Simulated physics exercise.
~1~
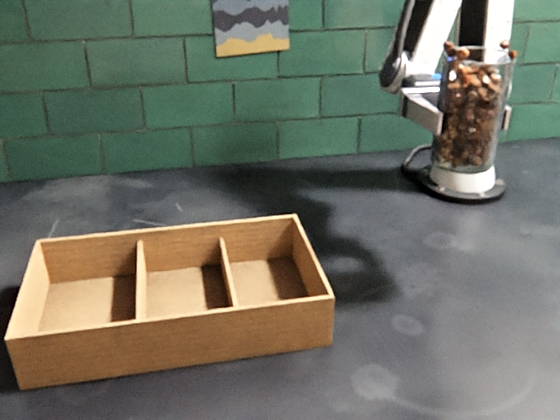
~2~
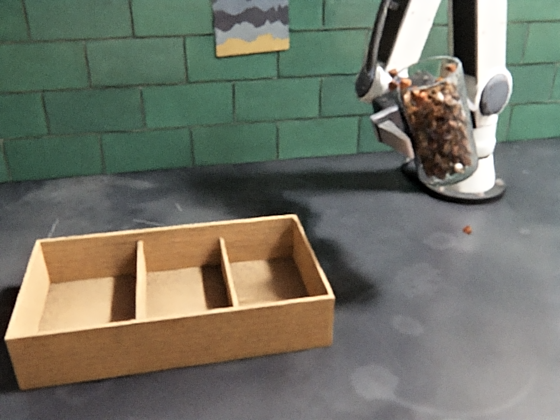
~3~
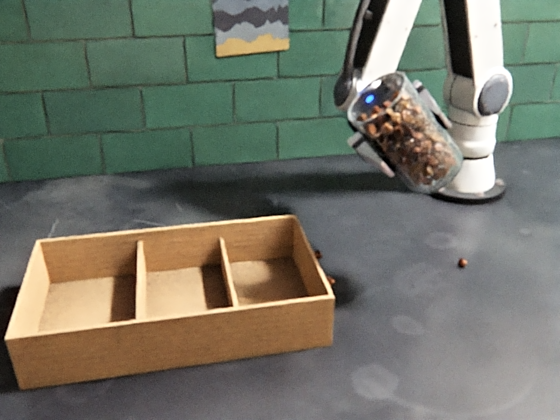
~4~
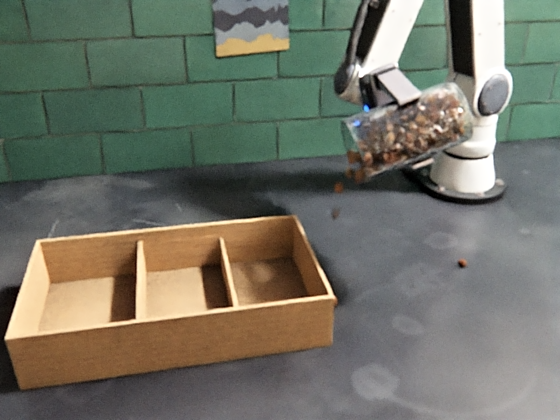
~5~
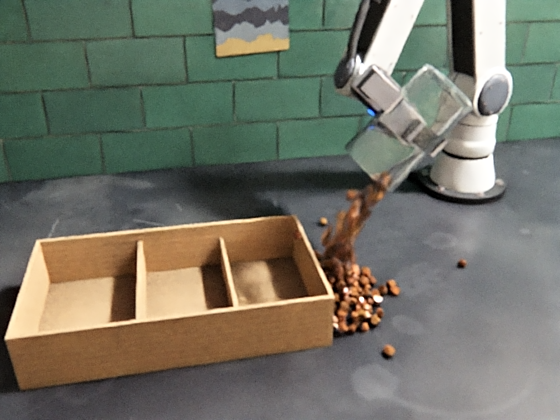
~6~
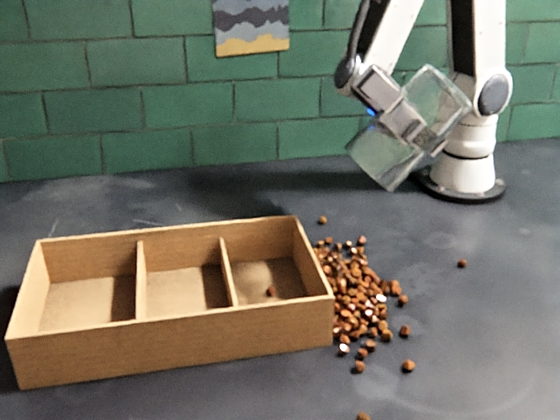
A white and grey robot arm stands at the back right of a dark tabletop, before a green brick wall with a small patterned picture, seen from slightly above. It grips a clear cup full of brown pellets, while an open wooden box with three compartments sits at the left. The arm moves the cup a little left and leans it over, dropping a stray pellet or two. It tips the cup further until the pellets pour down beside the box's right end. The cup finishes upturned and empty, with nearly all the pellets scattered on the table.
